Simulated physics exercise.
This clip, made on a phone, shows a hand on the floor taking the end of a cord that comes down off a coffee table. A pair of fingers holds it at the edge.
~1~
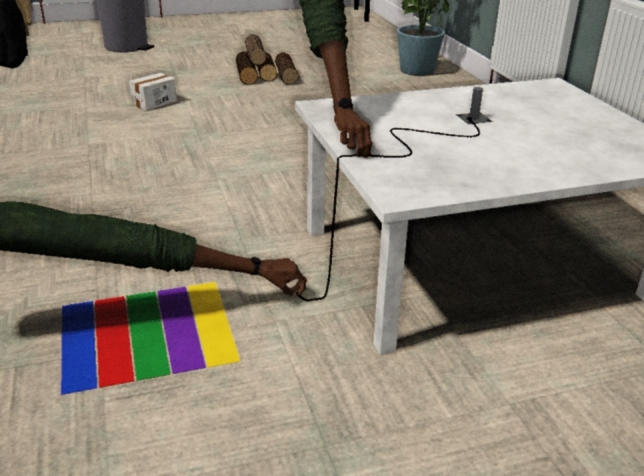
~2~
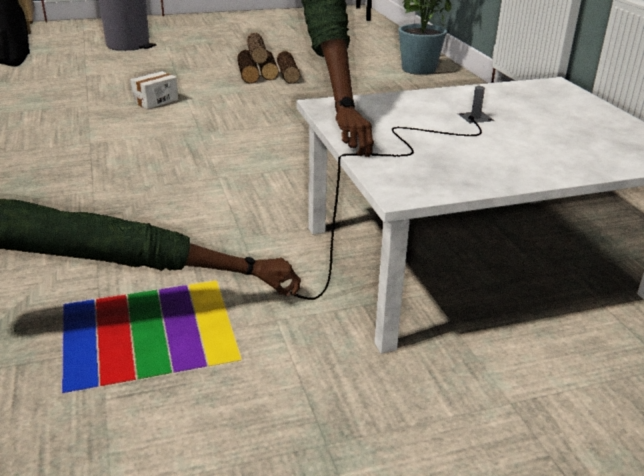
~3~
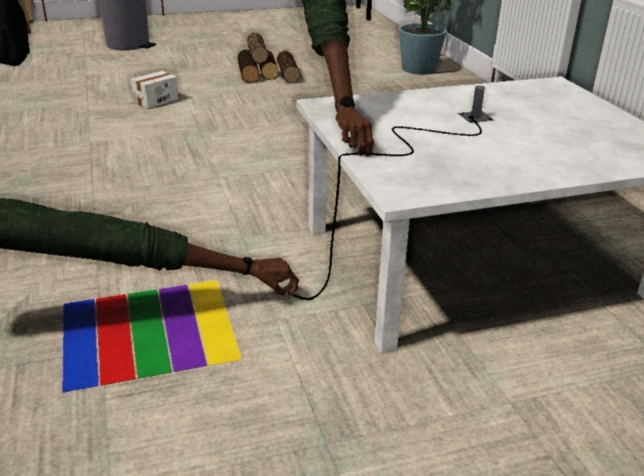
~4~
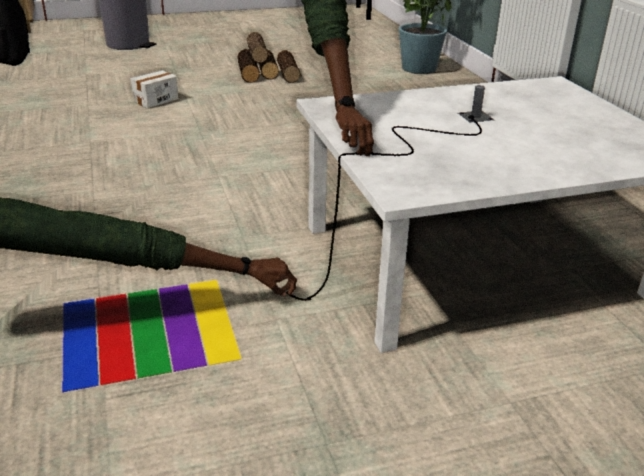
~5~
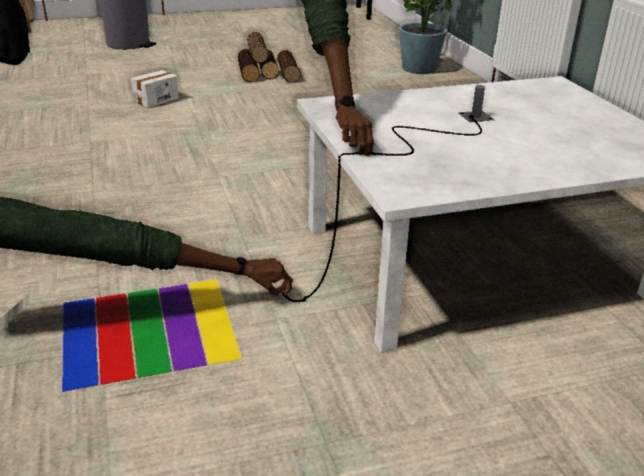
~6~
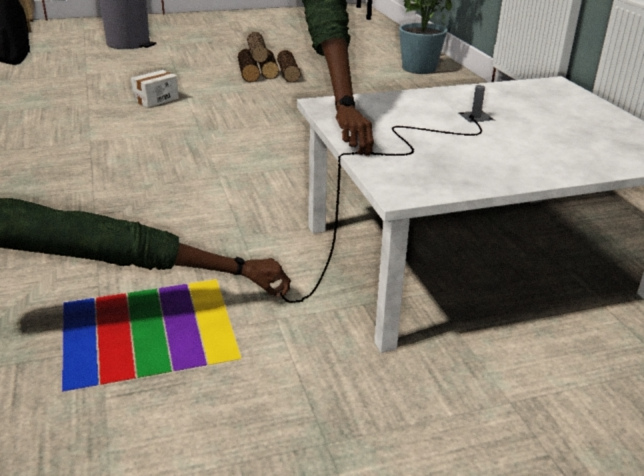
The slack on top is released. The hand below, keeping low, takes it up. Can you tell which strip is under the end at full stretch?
Yes, the blue one.
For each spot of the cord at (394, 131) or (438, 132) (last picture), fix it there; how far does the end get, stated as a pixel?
First (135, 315), then (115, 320).
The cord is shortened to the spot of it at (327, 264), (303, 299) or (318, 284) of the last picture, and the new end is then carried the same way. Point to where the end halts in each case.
(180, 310), (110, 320), (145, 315).
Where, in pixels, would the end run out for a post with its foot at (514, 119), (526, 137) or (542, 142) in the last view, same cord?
Try by try, about (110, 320), (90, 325) and (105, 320).
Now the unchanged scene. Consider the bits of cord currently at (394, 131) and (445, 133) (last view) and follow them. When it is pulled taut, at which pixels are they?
About (357, 144), and the other about (408, 132).
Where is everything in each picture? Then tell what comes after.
The first frame shows end (297, 293); yellow (220, 348); purple (186, 354); green (151, 360); red (115, 367); blue (79, 373).
The second frame shows end (291, 293); cord through (481, 131) (420, 130) (409, 146) (357, 155) (335, 214) (330, 275).
The third frame shows end (289, 292).
The fourth frame shows end (287, 292); cord through (481, 130) (421, 129) (409, 146) (357, 154) (336, 213) (328, 274).
The fifth frame shows end (283, 293).
The sixth frame shows end (281, 293); cord through (481, 130) (421, 129) (410, 145) (357, 154) (337, 213) (323, 273).
A little later, end near (135, 316); over green.
Next, end near (94, 323); over blue.
When it is tight, end near (69, 327); over blue. It gets as far as the blue strip.
